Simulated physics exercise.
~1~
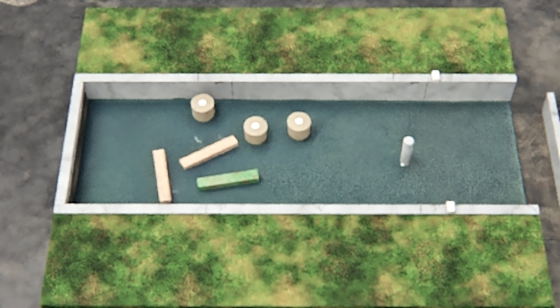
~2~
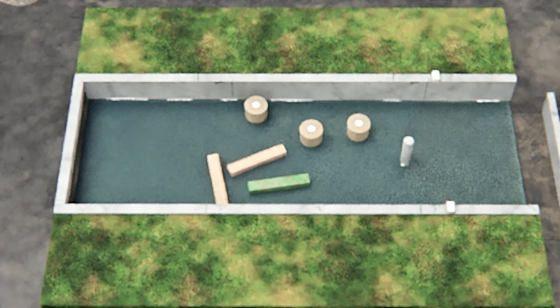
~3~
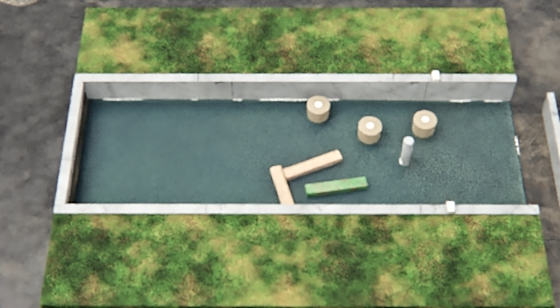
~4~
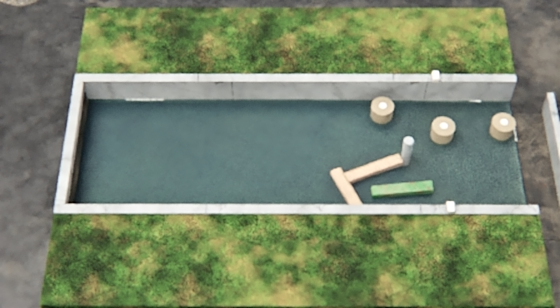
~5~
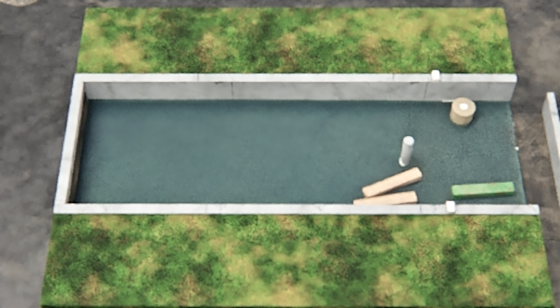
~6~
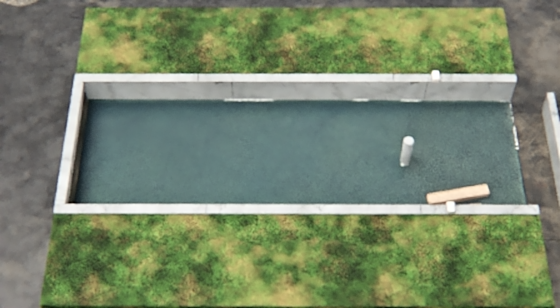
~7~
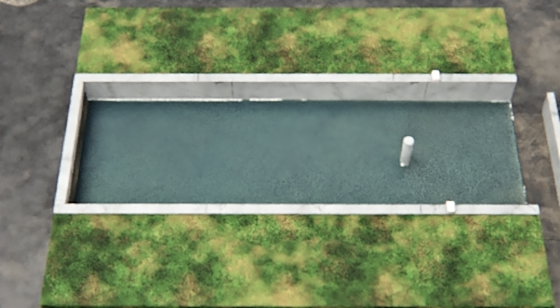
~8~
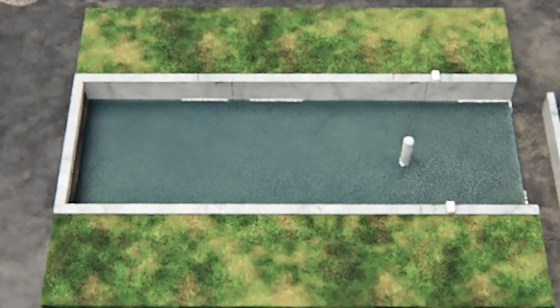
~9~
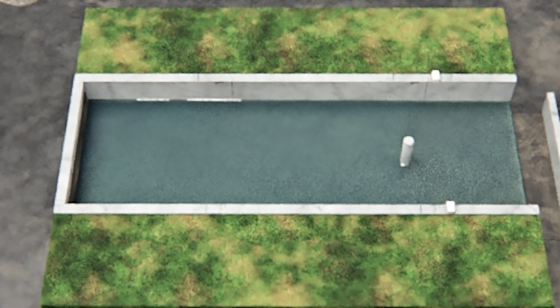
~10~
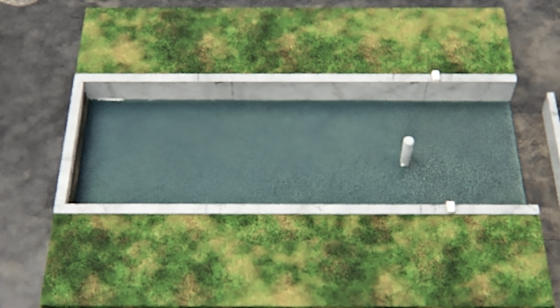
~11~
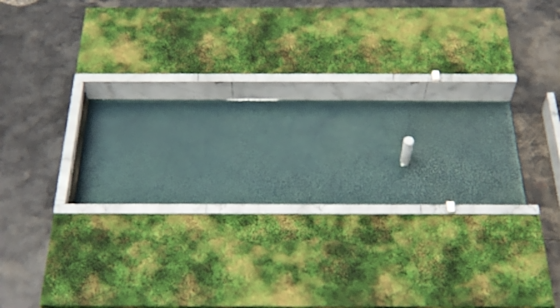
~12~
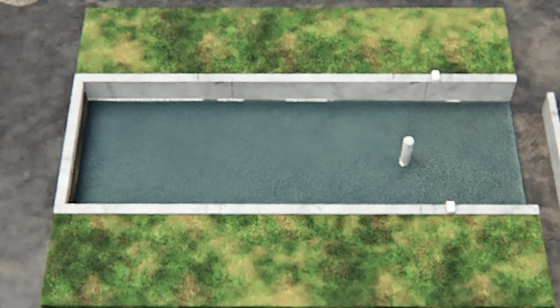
Walled water channel between grassy banks, with three round tubs and three beams drifting right past a white post, leaving it empty.
